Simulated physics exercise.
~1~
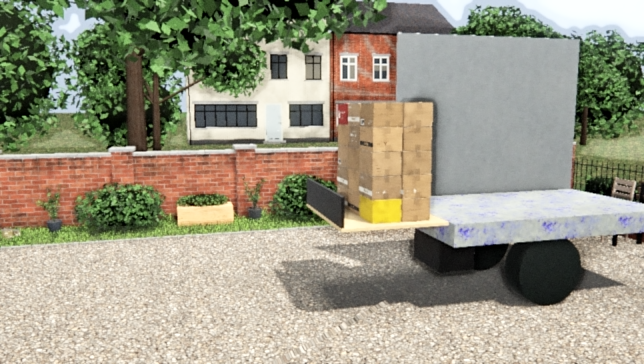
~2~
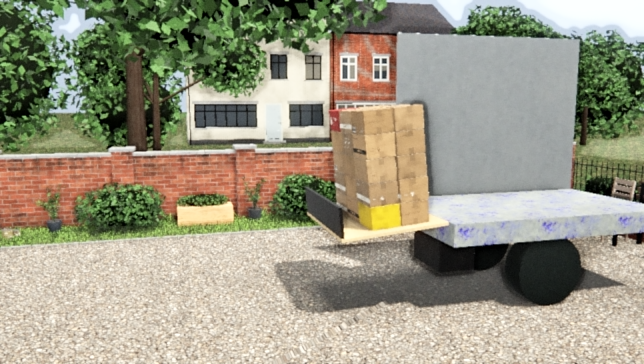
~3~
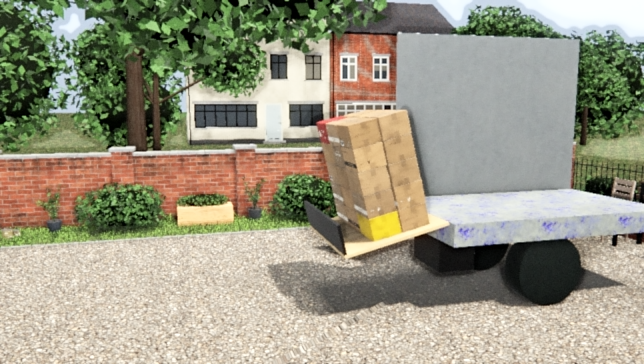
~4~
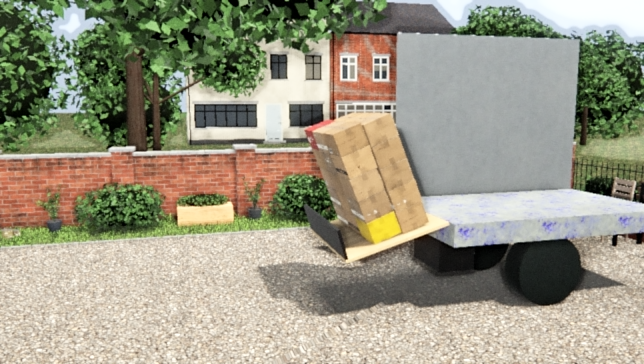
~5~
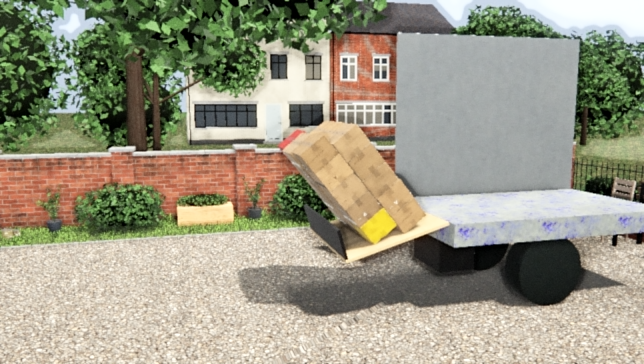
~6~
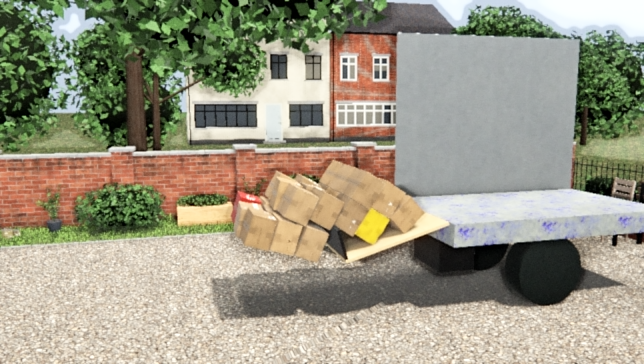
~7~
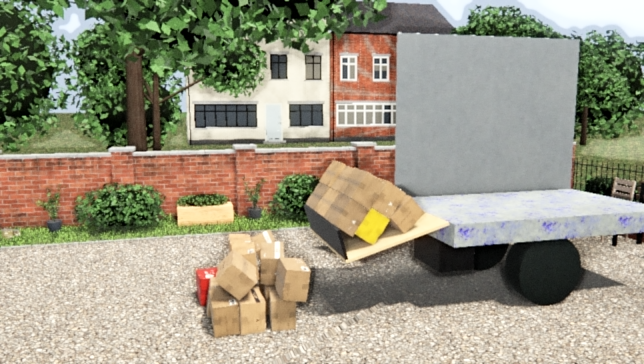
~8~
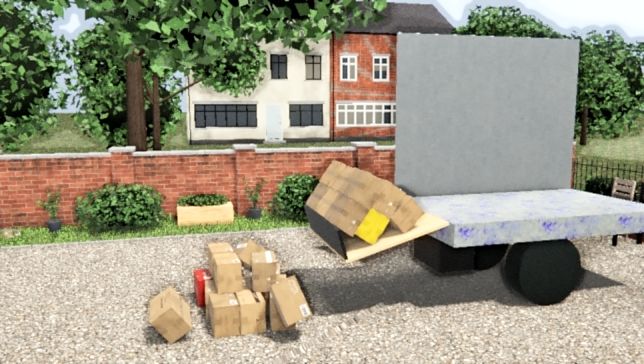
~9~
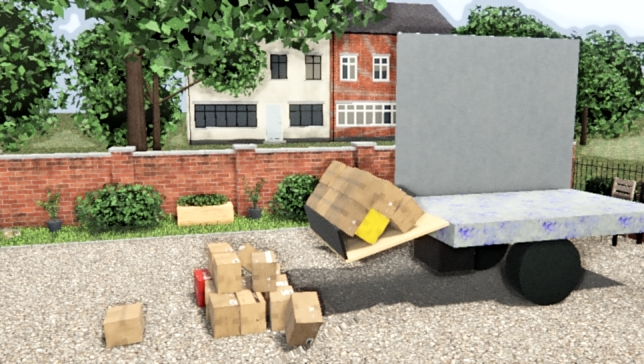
Stacked cartons toppling left as a lorry's tail lift tilts, some scattering across gravel while others stay slumped on the platform.
